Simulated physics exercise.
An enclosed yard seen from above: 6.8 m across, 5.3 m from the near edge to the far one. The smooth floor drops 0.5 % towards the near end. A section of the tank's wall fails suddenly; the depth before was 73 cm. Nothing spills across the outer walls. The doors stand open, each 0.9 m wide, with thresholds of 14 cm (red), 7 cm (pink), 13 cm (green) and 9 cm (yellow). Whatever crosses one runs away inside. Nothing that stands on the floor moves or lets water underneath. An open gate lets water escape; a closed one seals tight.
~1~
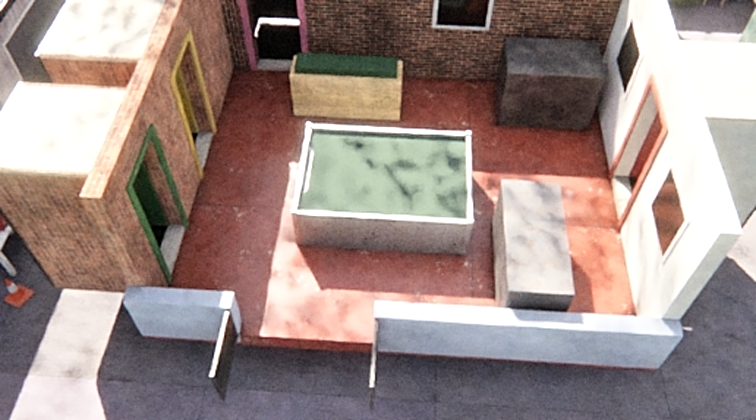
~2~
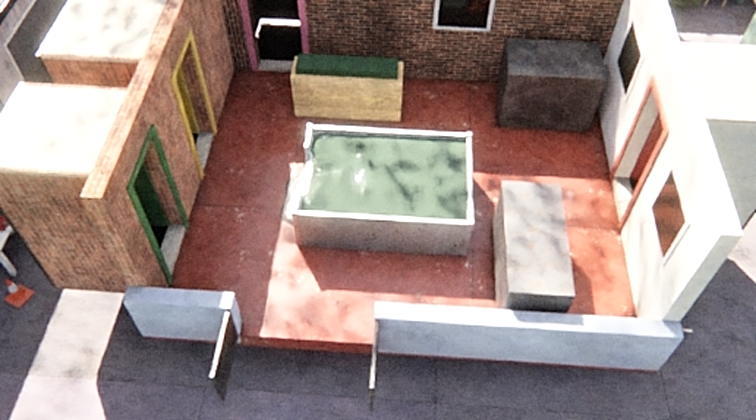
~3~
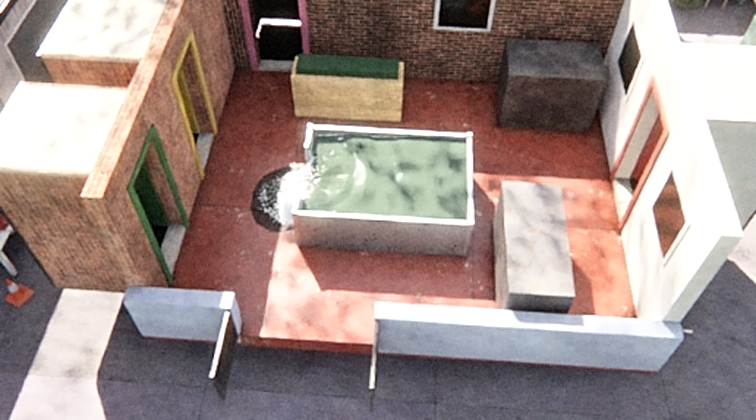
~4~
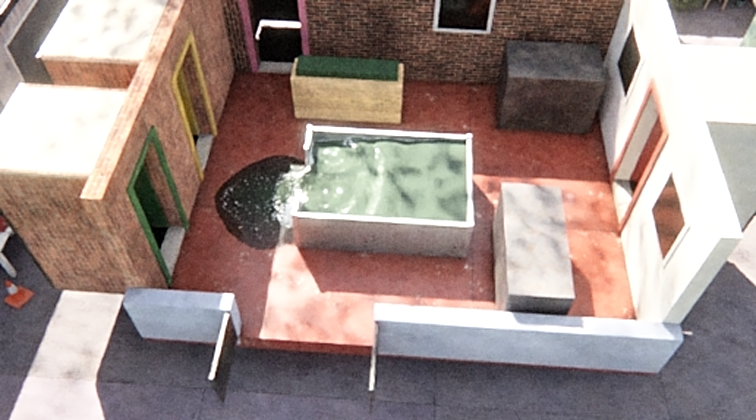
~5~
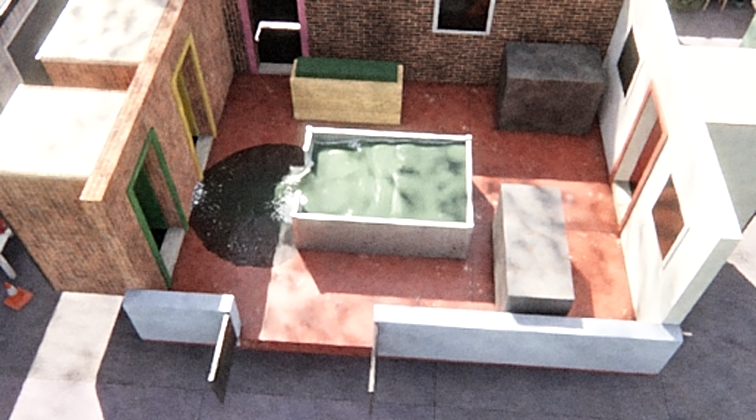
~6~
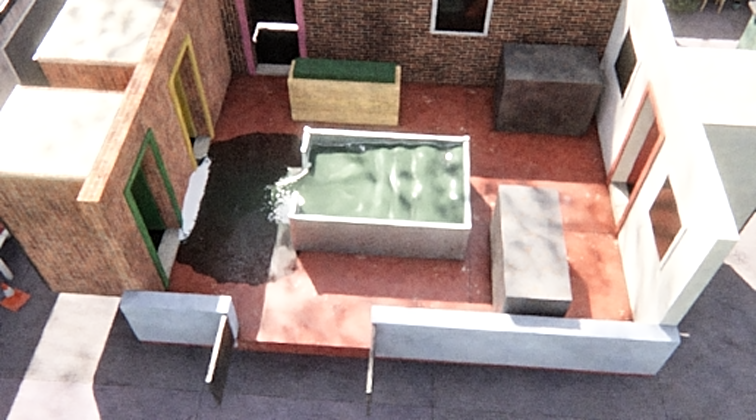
Water pours from the left end of a pale-rimmed tank of green water in an enclosed red-floored yard, seen from above by a still camera. Brick walls with green, yellow and pink doorways stand left and behind, with a yellow planter, grey blocks and low pale front walls around. The tank's surface ripples as a dark sheet spreads leftward across the floor, reaching the left wall with white froth.
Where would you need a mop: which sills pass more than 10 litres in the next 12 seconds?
Door by door: At the red door it does not reach the limit; at the pink door it exceeds the limit; at the green door it passes the limit; at the yellow door it exceeds the limit.
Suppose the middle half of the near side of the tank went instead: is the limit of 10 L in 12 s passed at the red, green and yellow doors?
Then: Red under, green not over, yellow not over.
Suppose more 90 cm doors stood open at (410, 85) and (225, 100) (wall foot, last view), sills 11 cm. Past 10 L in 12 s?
In turn: Below, above.
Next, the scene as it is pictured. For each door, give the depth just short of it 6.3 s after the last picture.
Depths in cm: Red 0, pink 13, green 13, yellow 12.
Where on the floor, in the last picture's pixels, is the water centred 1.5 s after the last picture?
Near (330, 207).
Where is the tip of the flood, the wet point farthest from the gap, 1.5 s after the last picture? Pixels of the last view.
At about (231, 77).
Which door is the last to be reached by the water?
It is the red one.
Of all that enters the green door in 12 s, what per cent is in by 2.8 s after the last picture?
Some 75 per cent by then.
Then, 0.7 s after the last picture water covers 25 % of the floor and is deepest (40 cm) near (204, 202); red door not reached, pink door not reached, green door 25 cm at the sill, 12 L in, yellow door 27 cm at the sill, 47 L in.
Then, 1.5 s after the last picture water covers 30 % of the floor and is deepest (40 cm) near (158, 318); red door not reached, pink door 11 cm at the sill, 0 L in, green door 25 cm at the sill, 52 L in, yellow door 27 cm at the sill, 140 L in.
Then, 2.8 s after the last picture water covers 50 % of the floor and is deepest (29 cm) near (158, 318); red door not reached, pink door 16 cm at the sill, 41 L in, green door 18 cm at the sill, 94 L in, yellow door 20 cm at the sill, 241 L in.
Then, 6.3 s after the last picture water covers 75 % of the floor and is deepest (17 cm) near (161, 307); red door not reached, pink door 13 cm at the sill, 130 L in, green door 13 cm at the sill, 123 L in, yellow door 12 cm at the sill, 332 L in.
Then, 11.3 s after the last picture water covers 95 % of the floor and is deepest (12 cm) near (191, 210); red door 6 cm at the sill, 0 L in, pink door 8 cm at the sill, 161 L in, green door 10 cm at the sill, 123 L in, yellow door 7 cm at the sill, 347 L in.
